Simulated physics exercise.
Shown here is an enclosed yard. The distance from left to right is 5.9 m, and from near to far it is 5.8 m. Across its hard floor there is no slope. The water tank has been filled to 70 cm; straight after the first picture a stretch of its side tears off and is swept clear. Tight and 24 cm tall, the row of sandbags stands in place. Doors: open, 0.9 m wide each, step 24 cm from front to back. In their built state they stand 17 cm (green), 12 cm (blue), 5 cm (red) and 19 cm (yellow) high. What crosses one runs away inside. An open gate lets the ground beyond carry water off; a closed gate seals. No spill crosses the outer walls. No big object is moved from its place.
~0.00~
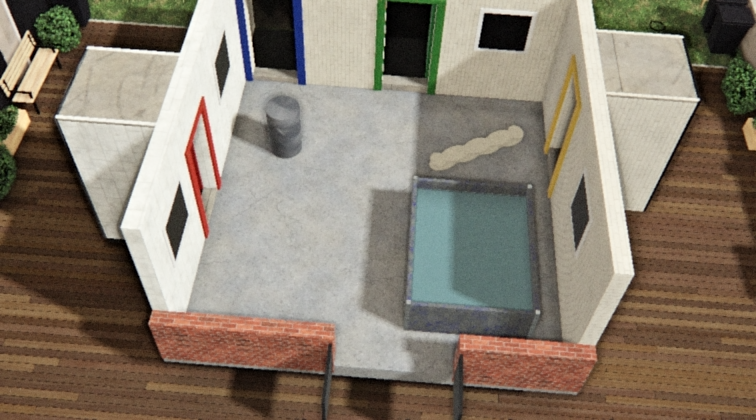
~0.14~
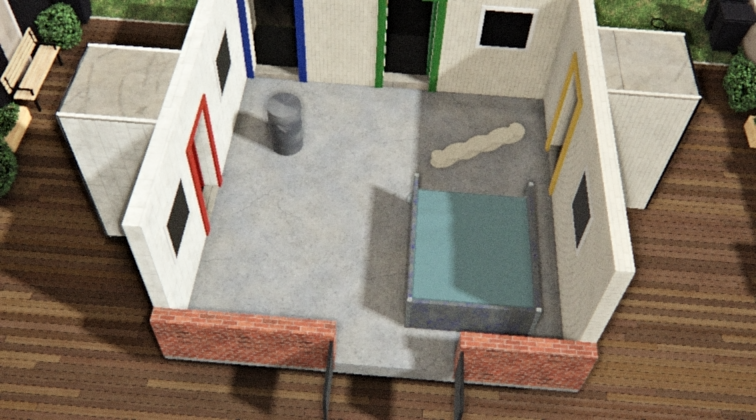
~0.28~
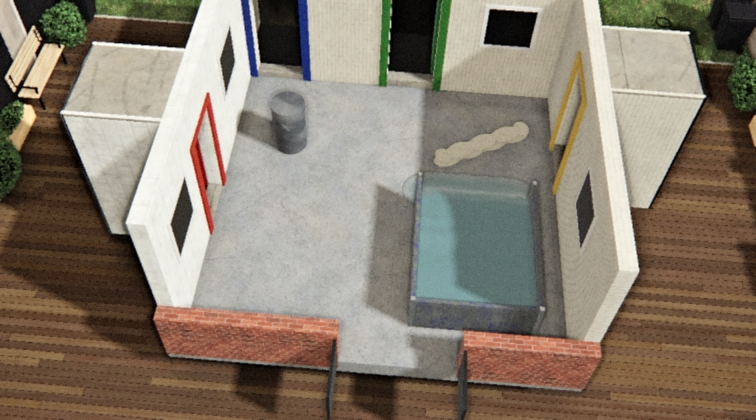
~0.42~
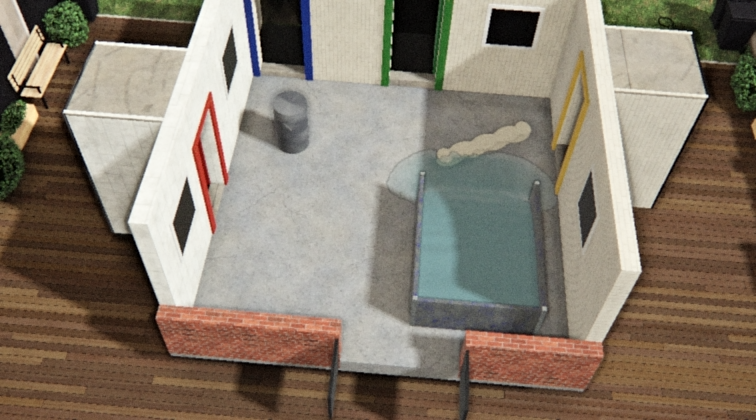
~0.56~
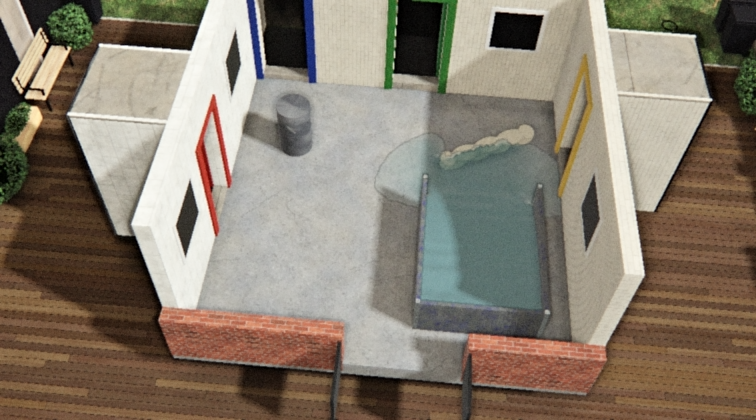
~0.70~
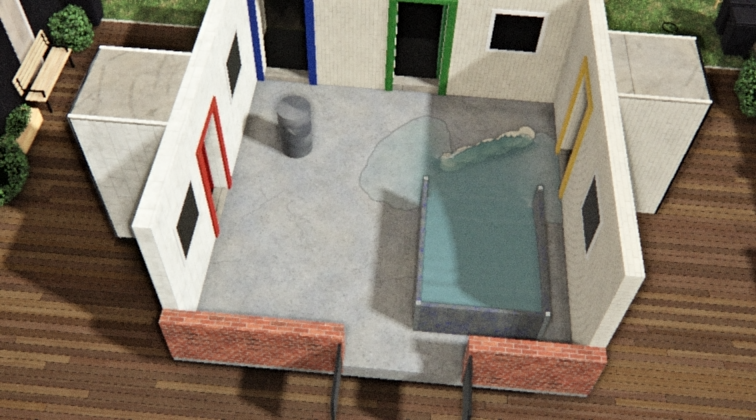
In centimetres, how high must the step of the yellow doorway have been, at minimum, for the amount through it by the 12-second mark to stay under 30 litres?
It must have been at least 34 cm high.
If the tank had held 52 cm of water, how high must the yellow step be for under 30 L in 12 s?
I'd say close to 28 cm.
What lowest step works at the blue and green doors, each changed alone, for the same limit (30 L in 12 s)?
Roughly 19 cm for the blue door and roughly 14.0 cm for the green door.
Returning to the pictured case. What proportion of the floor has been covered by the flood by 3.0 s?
The wet part is about 55 per cent.
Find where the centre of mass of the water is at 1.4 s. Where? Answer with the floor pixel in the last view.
Approximately (477, 222).
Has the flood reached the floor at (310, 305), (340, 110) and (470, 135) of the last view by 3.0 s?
First bone-dry, second wet through, third wet through.
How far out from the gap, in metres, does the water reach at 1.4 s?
Close to 3.8 metres, I'd say.
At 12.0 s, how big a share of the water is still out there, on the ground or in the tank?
I'd estimate some 78 in a hundred.
After 1.4 s water covers 35 % of the floor, deepest (48 cm) near (551, 151); 27 cm at the yellow door, 9 litres in over its 19 cm step.
After 3.0 s water covers 55 % of the floor, deepest (36 cm) near (548, 110); 31 cm at the yellow door, 159 litres in over its 19 cm step.
After 12.0 s water covers 95 % of the floor, deepest (12 cm) near (539, 102); 9 cm at the yellow door, 210 litres in over its 19 cm step.
At the yellow door as built, the water arrived by 0.6 s and peaked near 34 cm at 1.8 s.
With a step of 31 cm, 45 litres would have come in within the 12 s; with 42.5 cm, 4 litres. So under 30 litres takes about 34 cm.
